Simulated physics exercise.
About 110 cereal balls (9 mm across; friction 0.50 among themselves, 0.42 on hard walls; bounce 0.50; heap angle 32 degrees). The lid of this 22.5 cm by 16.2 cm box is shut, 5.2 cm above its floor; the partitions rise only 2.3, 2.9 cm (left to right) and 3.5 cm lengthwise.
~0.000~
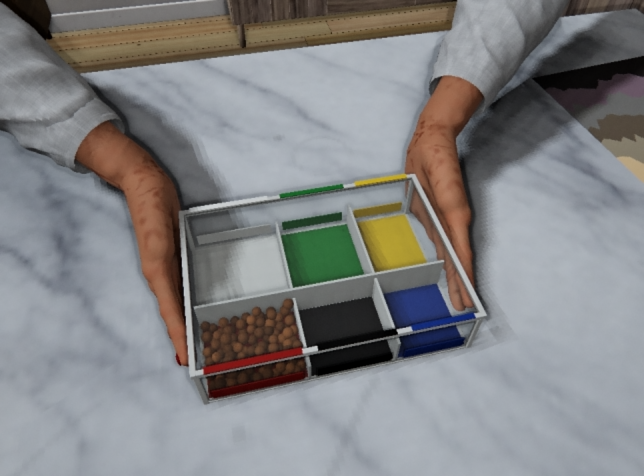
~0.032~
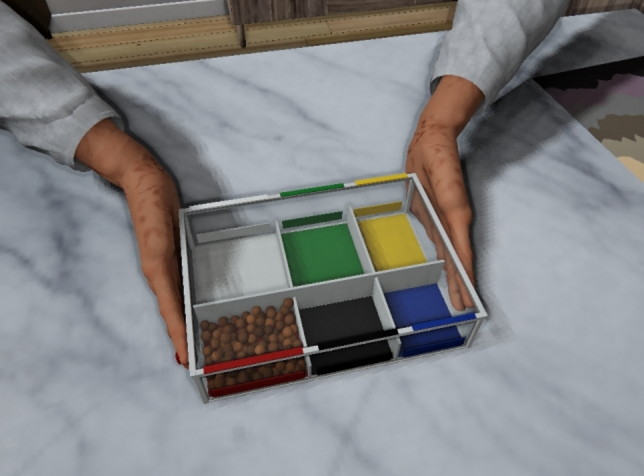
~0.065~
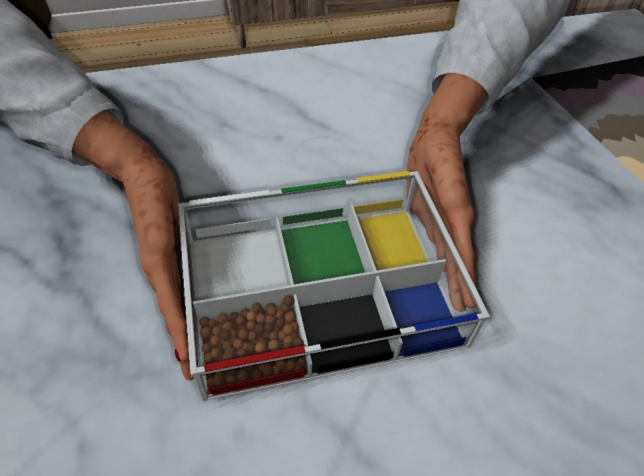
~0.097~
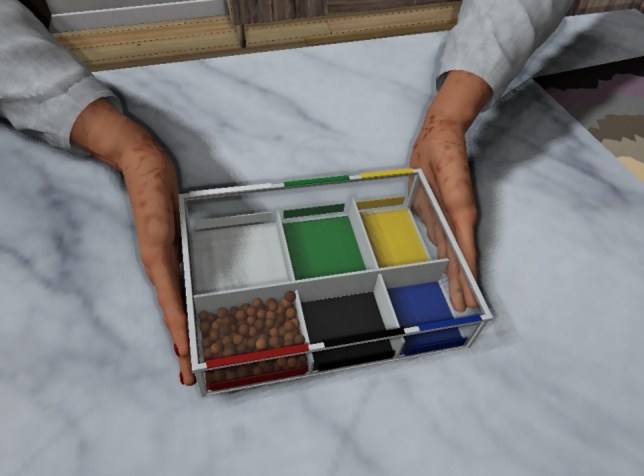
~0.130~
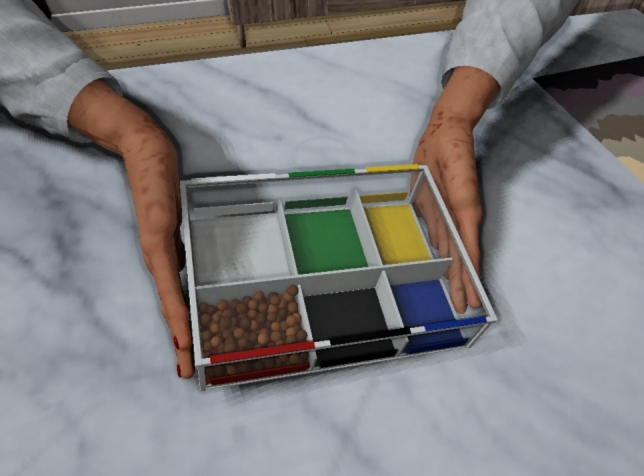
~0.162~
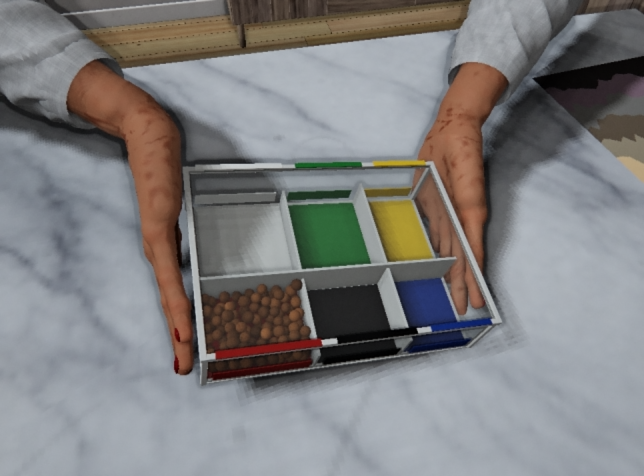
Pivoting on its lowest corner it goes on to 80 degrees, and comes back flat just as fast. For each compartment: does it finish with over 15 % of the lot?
Red: Above, blue: Above, green: Below, yellow: Below, white: Below, black: Above.
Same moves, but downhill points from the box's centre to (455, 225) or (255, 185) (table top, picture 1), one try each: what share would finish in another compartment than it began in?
About 75 and 25 per cent.
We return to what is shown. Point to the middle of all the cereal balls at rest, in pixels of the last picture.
At about (354, 349).
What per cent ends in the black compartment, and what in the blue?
Black 35, blue 25.
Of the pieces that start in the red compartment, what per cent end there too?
Some 40 per cent.
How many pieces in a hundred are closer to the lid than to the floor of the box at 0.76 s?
Roughly 40 per cent.
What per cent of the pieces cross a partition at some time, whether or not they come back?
About 60 per cent.
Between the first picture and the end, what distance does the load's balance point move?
Some 8.5 cm.
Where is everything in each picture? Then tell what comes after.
In the first frame, box tilt 0 degrees, front corners at (196, 372) and (480, 314); red 100 %.
In the second frame, box tilt 1 degrees, front corners at (196, 372) and (480, 314).
In the third frame, box tilt 2 degrees, front corners at (197, 369) and (482, 315).
In the fourth frame, box tilt 5 degrees, front corners at (198, 365) and (486, 316), lowest corner right front.
In the fifth frame, box tilt 9 degrees, front corners at (201, 360) and (490, 318), lowest corner right front.
In the sixth frame, box tilt 13 degrees, front corners at (206, 356) and (495, 320), lowest corner right front; red 100 %. The box's pace is about 125 degrees a second.
Then, at 0.76 s, tilt 80 degrees; red 90 %, black 10 %.
After 1.16 s, tilt 35 degrees; red 40 %, blue 25 %, black 35 %.
After 1.65 s, tilt 0 degrees; red 40 %, blue 25 %, black 35 %.
At rest (2.2 s), red 40 %, blue 25 %, green 0 %, yellow 0 %, white 0 %, black 35 %.
